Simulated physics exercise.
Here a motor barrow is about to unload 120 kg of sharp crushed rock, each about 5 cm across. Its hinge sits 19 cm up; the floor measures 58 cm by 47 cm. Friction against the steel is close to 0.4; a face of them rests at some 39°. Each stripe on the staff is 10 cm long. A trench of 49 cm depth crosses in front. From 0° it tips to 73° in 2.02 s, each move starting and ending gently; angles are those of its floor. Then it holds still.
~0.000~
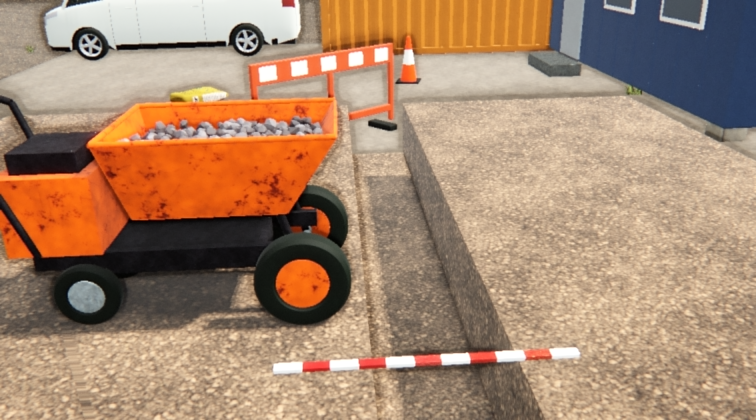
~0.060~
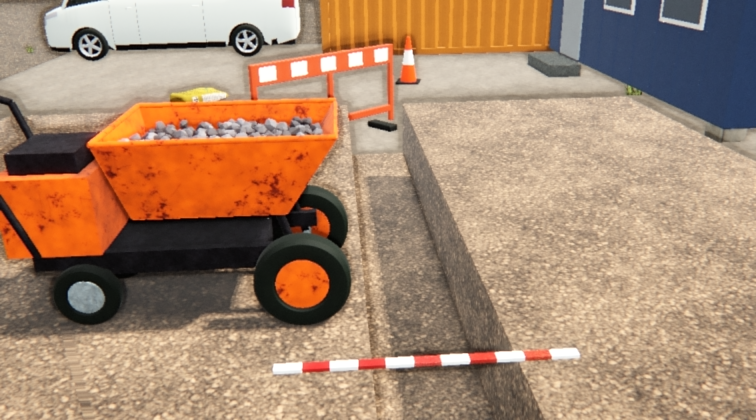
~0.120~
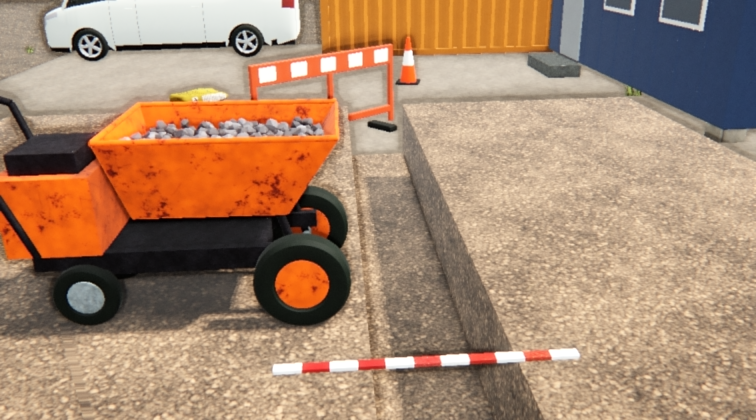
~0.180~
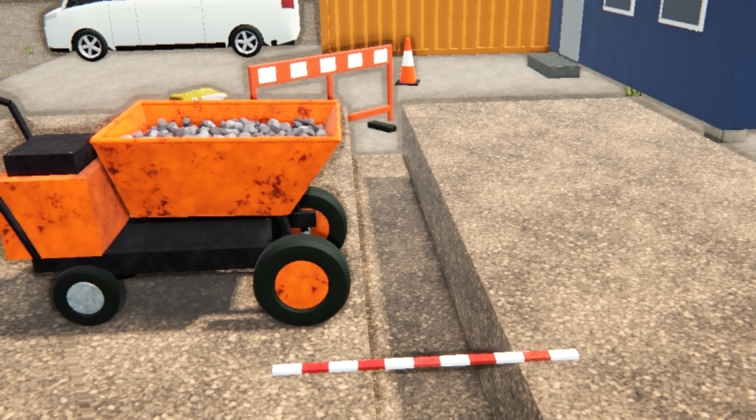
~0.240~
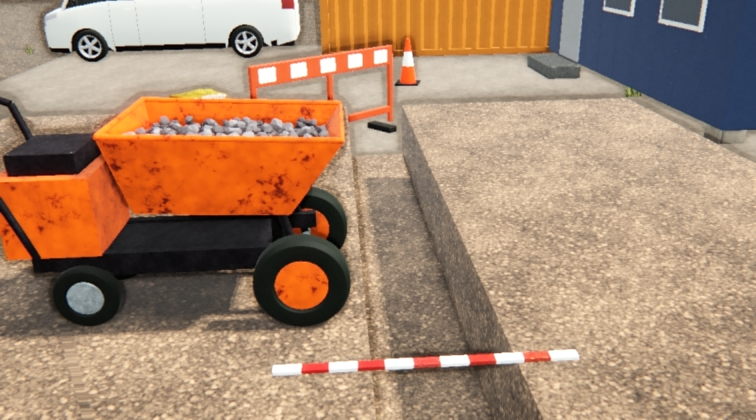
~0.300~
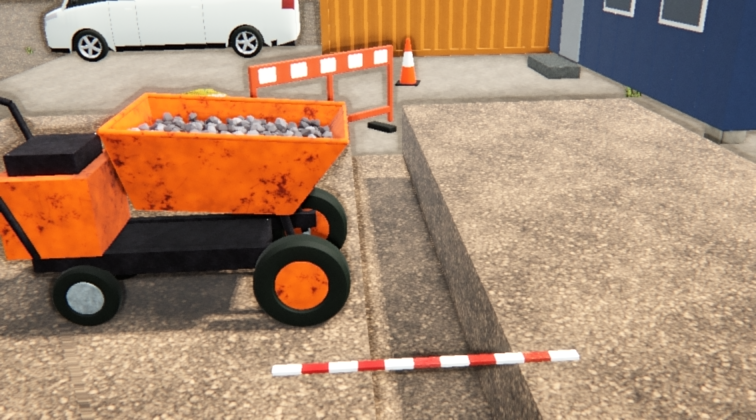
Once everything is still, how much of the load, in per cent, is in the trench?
Some 59 per cent of it.
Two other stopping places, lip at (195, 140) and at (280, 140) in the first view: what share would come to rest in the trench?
First some 65, then 80 per cent.
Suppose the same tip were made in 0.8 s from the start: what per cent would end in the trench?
Then about 45 per cent.
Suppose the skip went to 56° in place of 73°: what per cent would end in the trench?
It would be near 10 per cent.
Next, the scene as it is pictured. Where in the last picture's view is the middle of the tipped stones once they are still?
Their middle is at about (461, 359).
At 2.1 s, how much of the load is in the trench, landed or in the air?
Some 15 per cent.
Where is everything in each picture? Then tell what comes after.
In the first picture, the skip is at 0°, its lip at (336, 137); the top of the load is at (242, 126).
In the second picture, the skip is at 0°, its lip at (336, 138); the top of the load is at (242, 126); the stones move at 0.1 m/s on average.
In the third picture, the skip is at 1°, its lip at (337, 138); the top of the load is at (243, 126); the stones move at 0.1 m/s on average.
The fourth picture shows lip at (339, 140), floor tilted 2°, highest stones at (238, 126); the stones move at 0.2 m/s on average.
The fifth picture shows lip at (343, 141), floor tilted 3°, highest stones at (230, 125); the stones move at 0.2 m/s on average.
In the sixth picture, the skip is at 4°, its lip at (347, 142); the top of the load is at (234, 123); the stones move at 0.3 m/s on average.
After 1.5 s the floor is at 62°; 100 % in the skip; the foremost stones are at (430, 204).
After 2.1 s the floor is at 73°; 72 % in the skip, 15 % in the trench, 12 % past the trench; the foremost stones are at (540, 270).
After 2.5 s the floor is at 73°; 51 % in the skip, 29 % in the trench, 19 % past the trench; the foremost stones are at (593, 286).
After 4.4 s the floor is at 73°; 21 % in the skip, 59 % in the trench, 20 % past the trench; the foremost stones are at (604, 292).
